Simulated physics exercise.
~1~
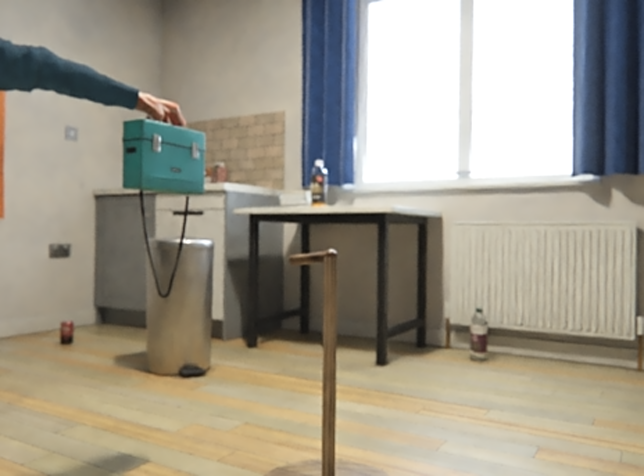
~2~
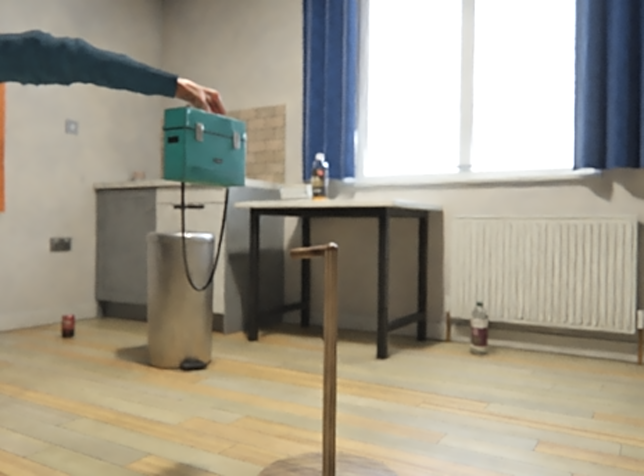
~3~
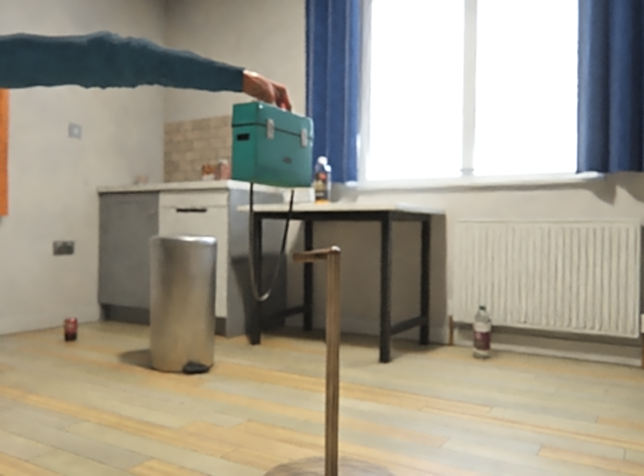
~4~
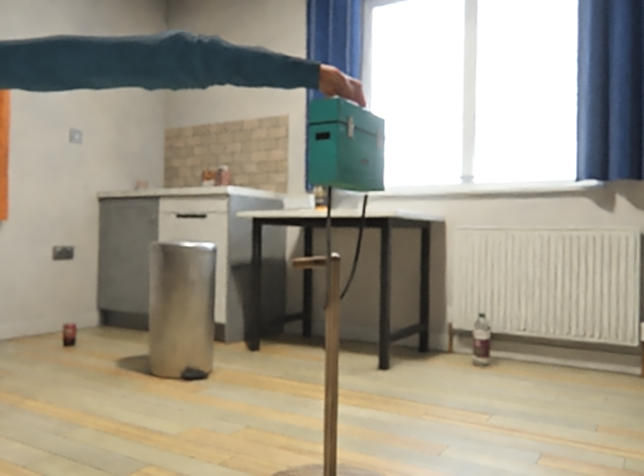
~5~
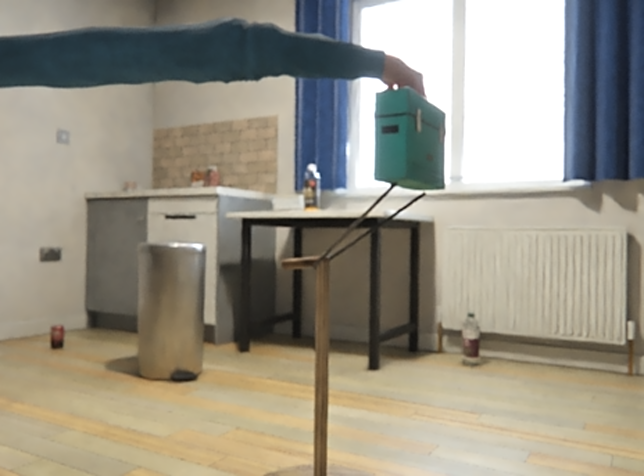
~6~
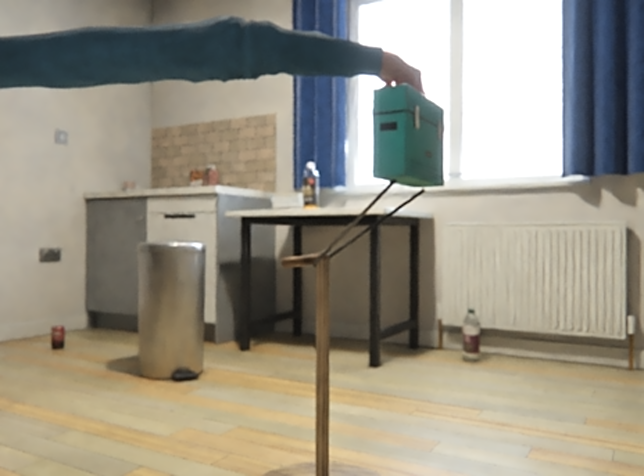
A turquoise case is carried right past a short post until its loop snags tight.
